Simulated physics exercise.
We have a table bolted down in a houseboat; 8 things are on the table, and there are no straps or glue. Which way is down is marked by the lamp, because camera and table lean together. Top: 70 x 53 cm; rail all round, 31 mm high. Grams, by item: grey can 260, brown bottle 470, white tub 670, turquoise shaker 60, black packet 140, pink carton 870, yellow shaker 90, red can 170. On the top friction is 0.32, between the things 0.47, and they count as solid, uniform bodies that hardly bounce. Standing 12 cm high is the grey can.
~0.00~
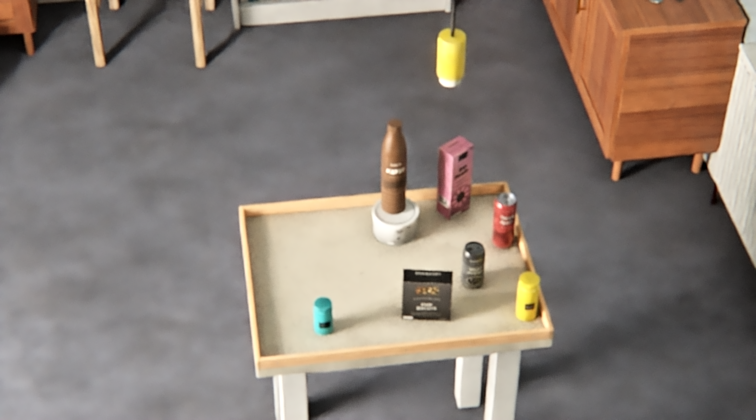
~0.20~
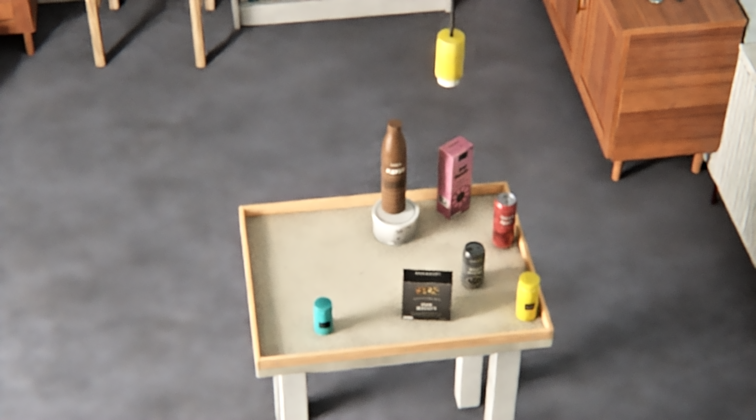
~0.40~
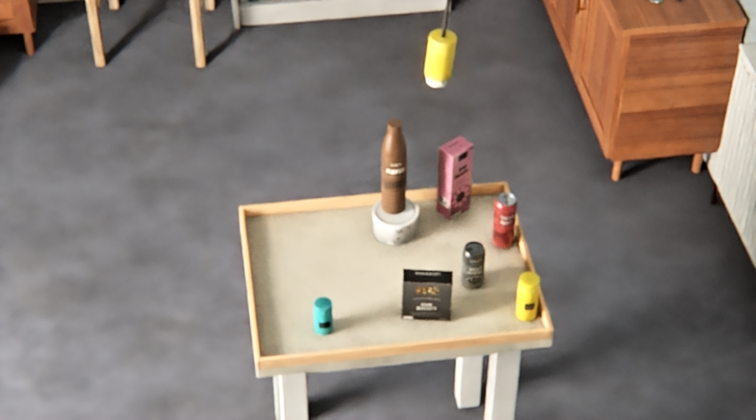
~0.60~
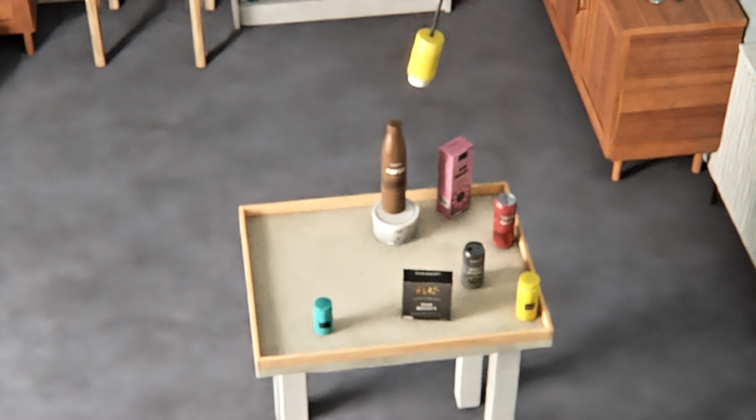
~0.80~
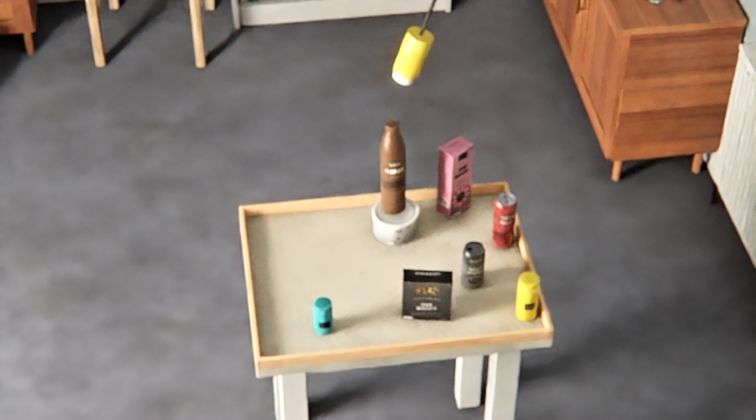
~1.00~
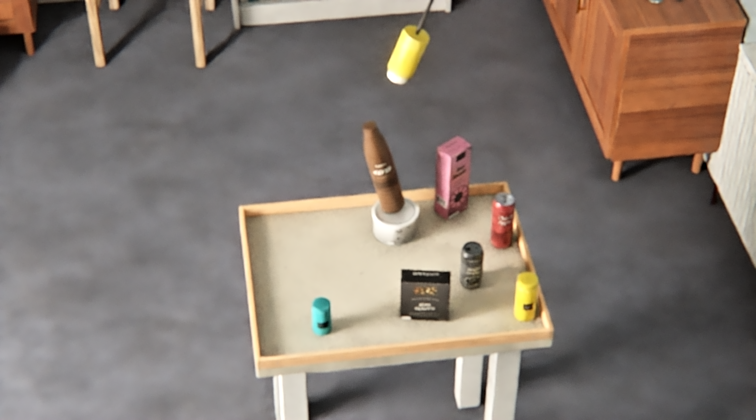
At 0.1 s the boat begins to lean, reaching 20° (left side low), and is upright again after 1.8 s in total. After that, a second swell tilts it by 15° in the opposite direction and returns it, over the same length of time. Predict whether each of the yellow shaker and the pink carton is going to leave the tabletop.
The yellow shaker does not leave it; the pink carton does not leave it.
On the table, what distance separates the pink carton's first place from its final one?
Displacement: Approx. 4 cm.
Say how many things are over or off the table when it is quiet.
The number is 1.
Around 1.10 s, boat heeled 19°, left side down; brown bottle tipped 32° against what carries it.
Around 1.20 s, boat heeled 18°, left side down; pink carton shifted 2 cm near (445, 179); yellow shaker shifted 2 cm near (519, 297); brown bottle tipped 69° against what carries it.
Around 1.30 s, boat heeled 15°, left side down; pink carton shifted 4 cm near (441, 180); yellow shaker shifted 3 cm near (516, 298); brown bottle on its side.
Around 1.40 s, boat heeled 12°, left side down; pink carton shifted 4 cm near (439, 180); yellow shaker shifted 4 cm near (514, 298); brown bottle on its side.
Finally (4.2 s), on their side or leaning hard on the table, brown bottle; the other 7 still in place (within 5 cm). In the last view, yellow shaker near (514, 298), pink carton near (439, 180).
